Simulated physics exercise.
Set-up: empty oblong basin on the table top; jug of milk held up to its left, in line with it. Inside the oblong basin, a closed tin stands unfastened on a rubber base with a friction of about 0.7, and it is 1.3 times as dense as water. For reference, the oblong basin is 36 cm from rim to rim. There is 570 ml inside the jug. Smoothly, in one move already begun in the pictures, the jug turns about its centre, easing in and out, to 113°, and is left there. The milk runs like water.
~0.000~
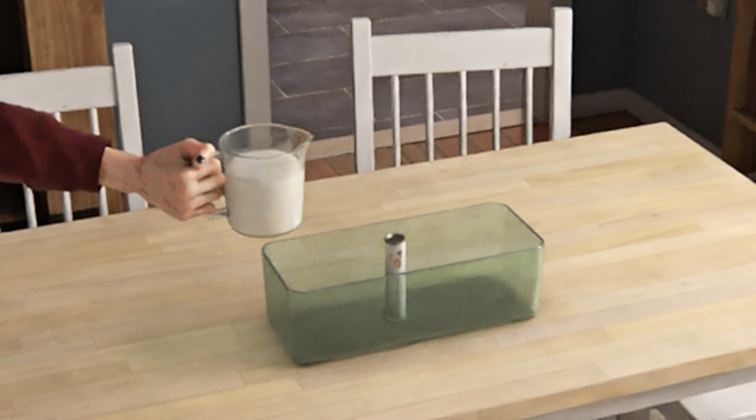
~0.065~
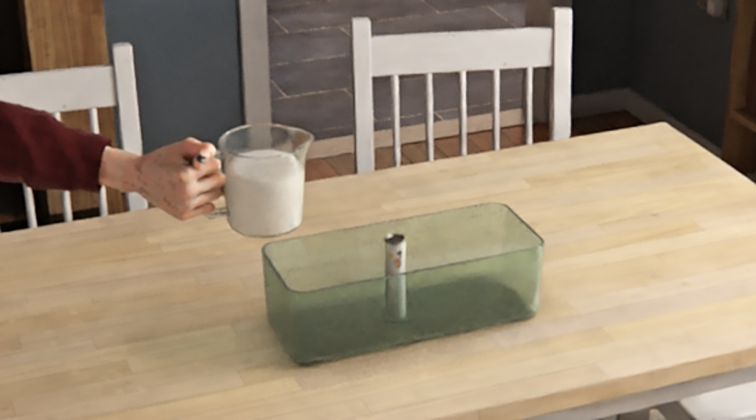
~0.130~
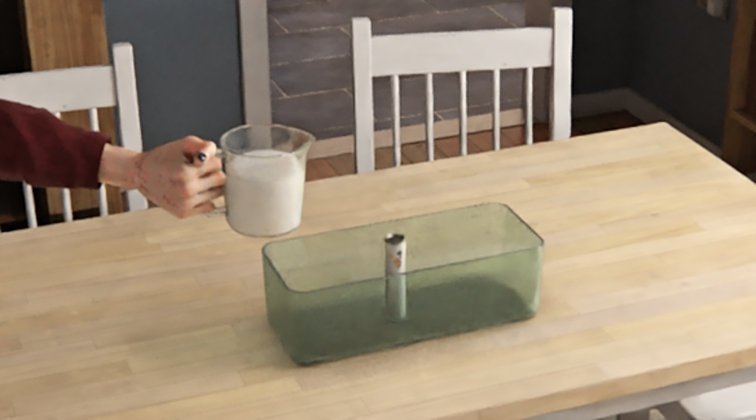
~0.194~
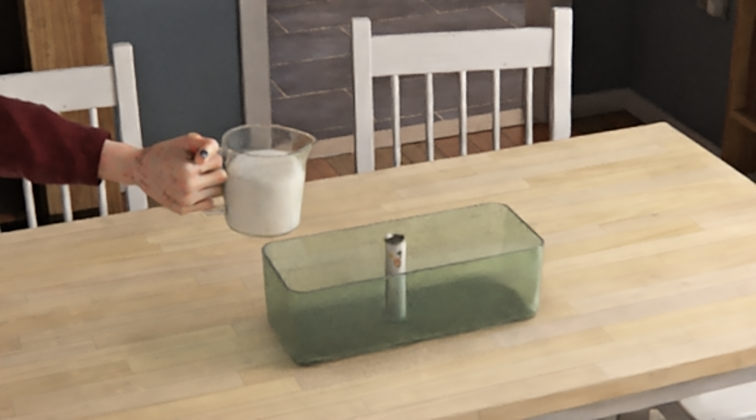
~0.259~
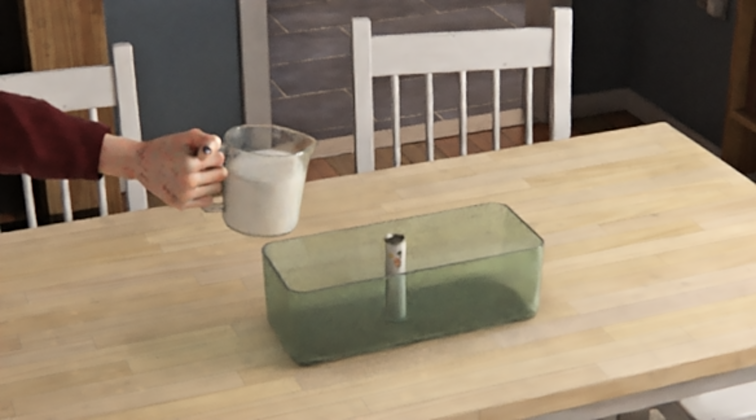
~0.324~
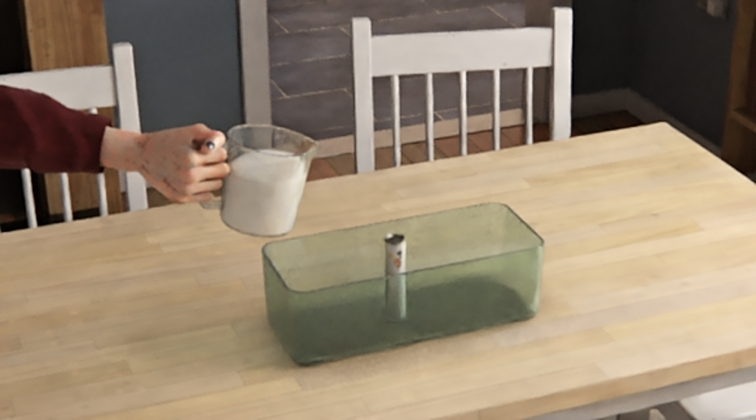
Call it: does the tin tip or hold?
It holds.
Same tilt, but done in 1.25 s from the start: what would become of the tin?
The tin stays on its base.
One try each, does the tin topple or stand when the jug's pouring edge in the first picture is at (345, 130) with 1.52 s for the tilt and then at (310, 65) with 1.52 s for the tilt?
First it tips over; then it tips over.
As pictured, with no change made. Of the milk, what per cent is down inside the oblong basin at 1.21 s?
Value: Approx. 64 %.
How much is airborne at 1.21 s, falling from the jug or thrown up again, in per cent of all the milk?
In-air share: About 14 %.
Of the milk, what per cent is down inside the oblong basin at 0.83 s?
About 3%.
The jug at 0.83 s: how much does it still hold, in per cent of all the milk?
I'd estimate some 86 % remains.
After 0.83 s the tilt is 65° and 86 per cent is still to pour; the tin stands where it began.
After 1.21 s the tilt is 102° and 21 per cent is still to pour; the tin stands where it began.
After 1.60 s the tilt is 113° and 0 per cent is still to pour; the tin stands where it began.
After 2.02 s the tilt is 113° and 0 per cent is still to pour; the tin stands where it began.
In the end the tin stands where it began.
